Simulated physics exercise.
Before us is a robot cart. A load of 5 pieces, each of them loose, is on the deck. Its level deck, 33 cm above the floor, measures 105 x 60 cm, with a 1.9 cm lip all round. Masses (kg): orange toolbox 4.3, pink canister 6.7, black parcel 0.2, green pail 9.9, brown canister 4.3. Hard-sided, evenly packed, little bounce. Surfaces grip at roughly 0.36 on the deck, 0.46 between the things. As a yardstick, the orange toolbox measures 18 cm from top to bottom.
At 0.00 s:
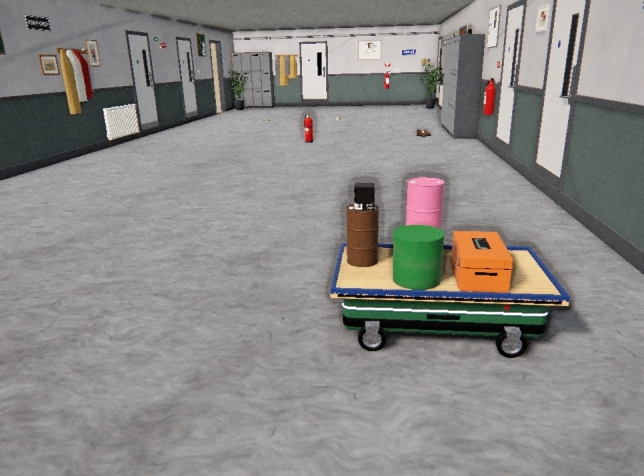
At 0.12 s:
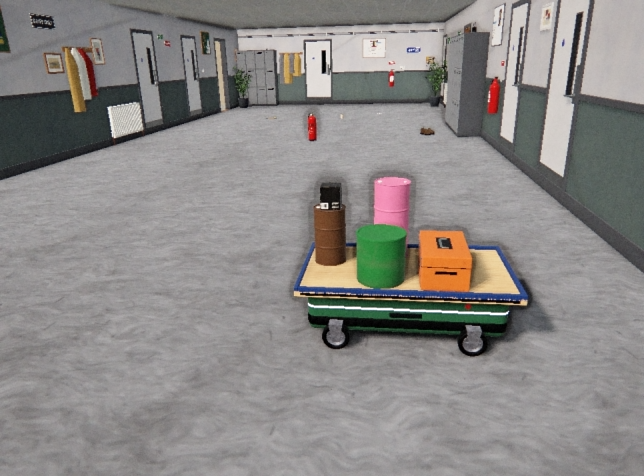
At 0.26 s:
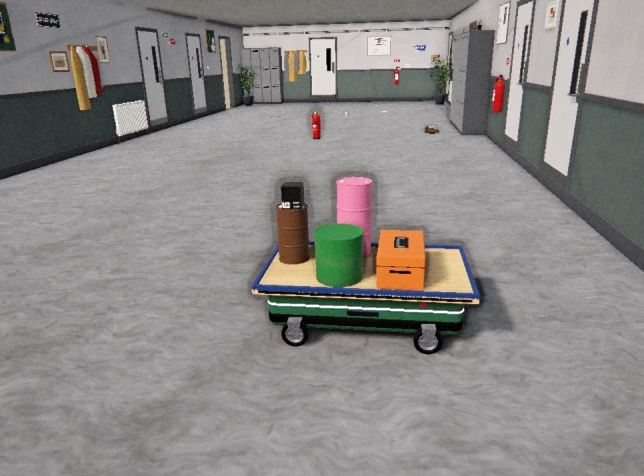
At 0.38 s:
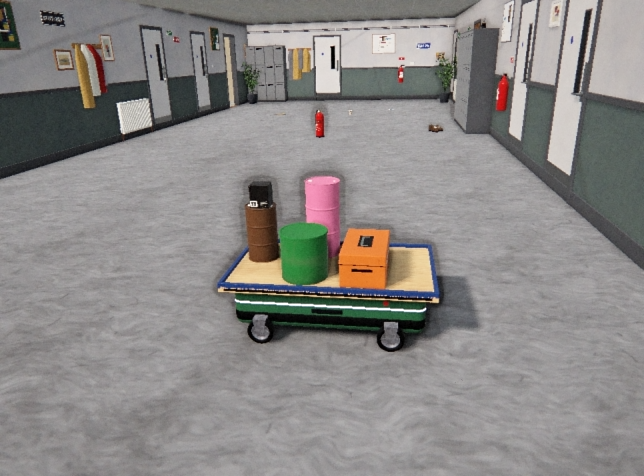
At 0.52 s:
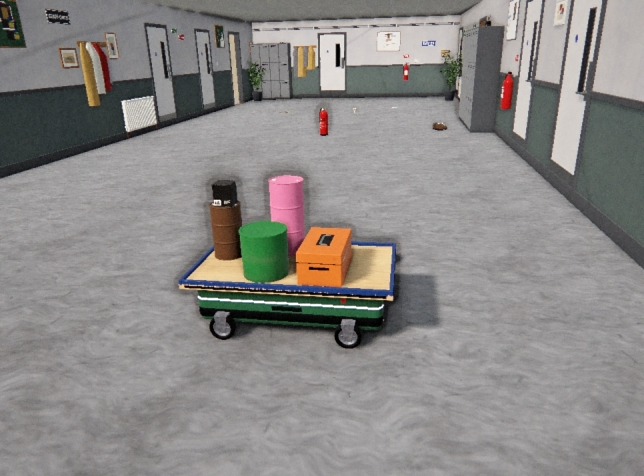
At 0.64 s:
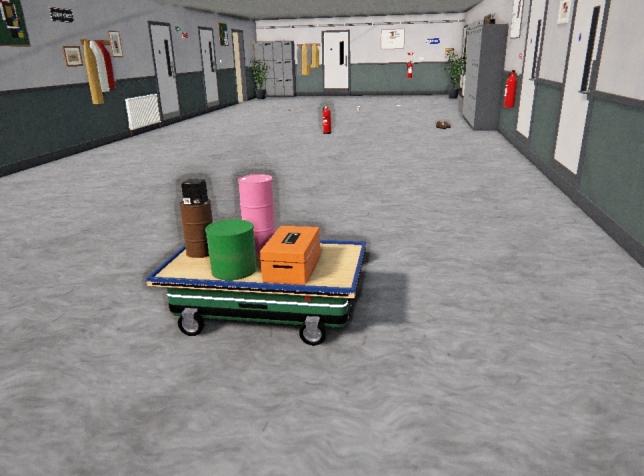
Flat green cart carrying a brown canister with a black parcel, pink canister, green pail and orange toolbox, rolling left across a grey floor.
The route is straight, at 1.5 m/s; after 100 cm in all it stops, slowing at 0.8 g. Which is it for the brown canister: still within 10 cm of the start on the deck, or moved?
The brown canister stays put.
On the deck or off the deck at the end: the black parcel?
The black parcel finishes off the deck.
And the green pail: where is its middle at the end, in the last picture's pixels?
Near (170, 246).
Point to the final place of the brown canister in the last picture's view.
Around (169, 227).
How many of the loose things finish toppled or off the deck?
1 of them.
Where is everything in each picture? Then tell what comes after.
In the first picture, 0 cm covered; brown canister (363, 235); orange toolbox (479, 260).
In the second picture, 18 cm covered; black parcel (331, 196); green pail (381, 256).
In the third picture, 39 cm covered; orange toolbox (401, 259); pink canister (354, 218).
In the fourth picture, 57 cm covered; black parcel (261, 195); green pail (304, 253).
In the fifth picture, 78 cm covered; orange toolbox (326, 256); pink canister (288, 216).
In the sixth picture, 96 cm covered; brown canister (198, 228); black parcel (195, 192).
After 0.94 s, 114 cm covered, stopped; black parcel now off the deck; brown canister 17° off upright near (158, 223); pink canister moved 13 cm.
After 1.14 s, 114 cm covered, stopped; brown canister 20° off upright near (156, 223); pink canister moved 17 cm; orange toolbox moved 17 cm.
In the end (1.9 s), off the deck, black parcel; not toppled but over 10 cm from the start, orange toolbox, pink canister and green pail; the last one under 10 cm from the start. In the last view, brown canister near (169, 227).
